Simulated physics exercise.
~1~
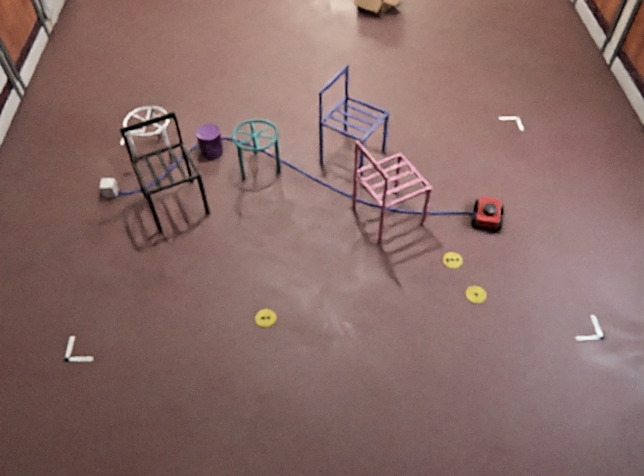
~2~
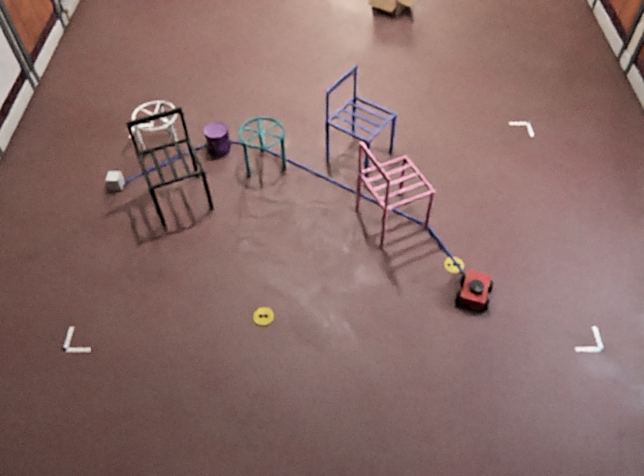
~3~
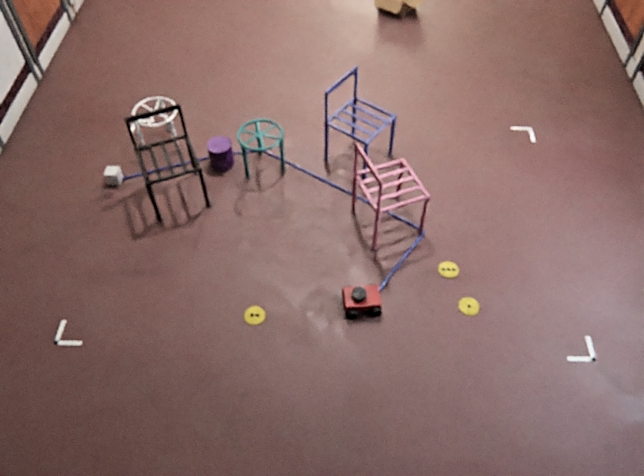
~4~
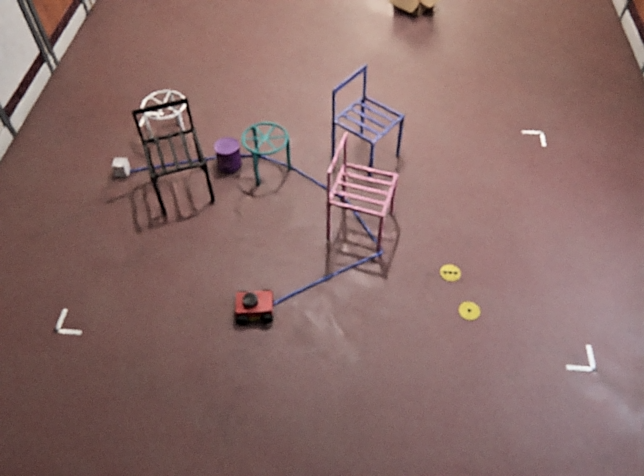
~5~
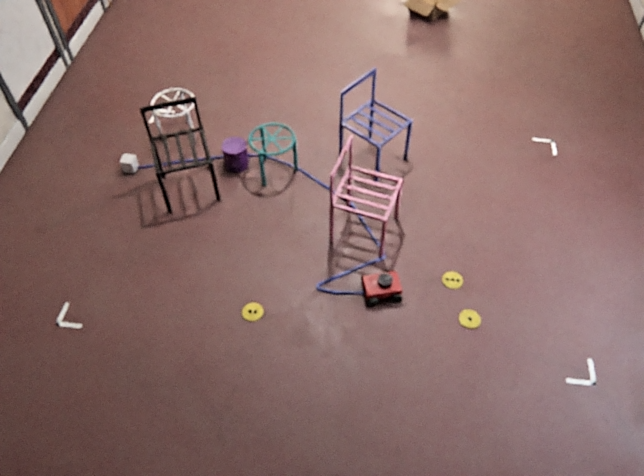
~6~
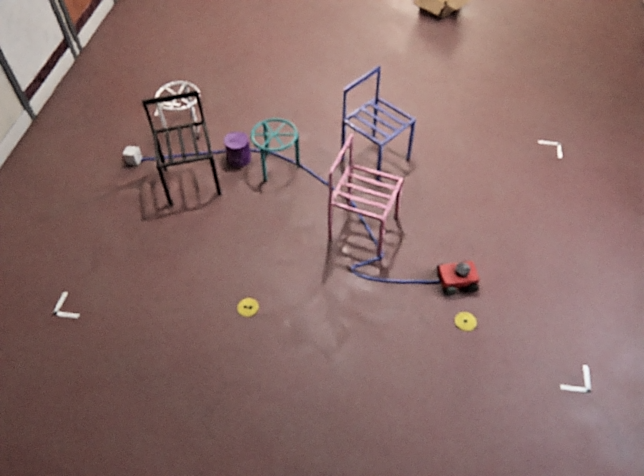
Chairs and stools on a hallway floor as a red cart trails a blue cord, dragging the pink chair left, then returning right.
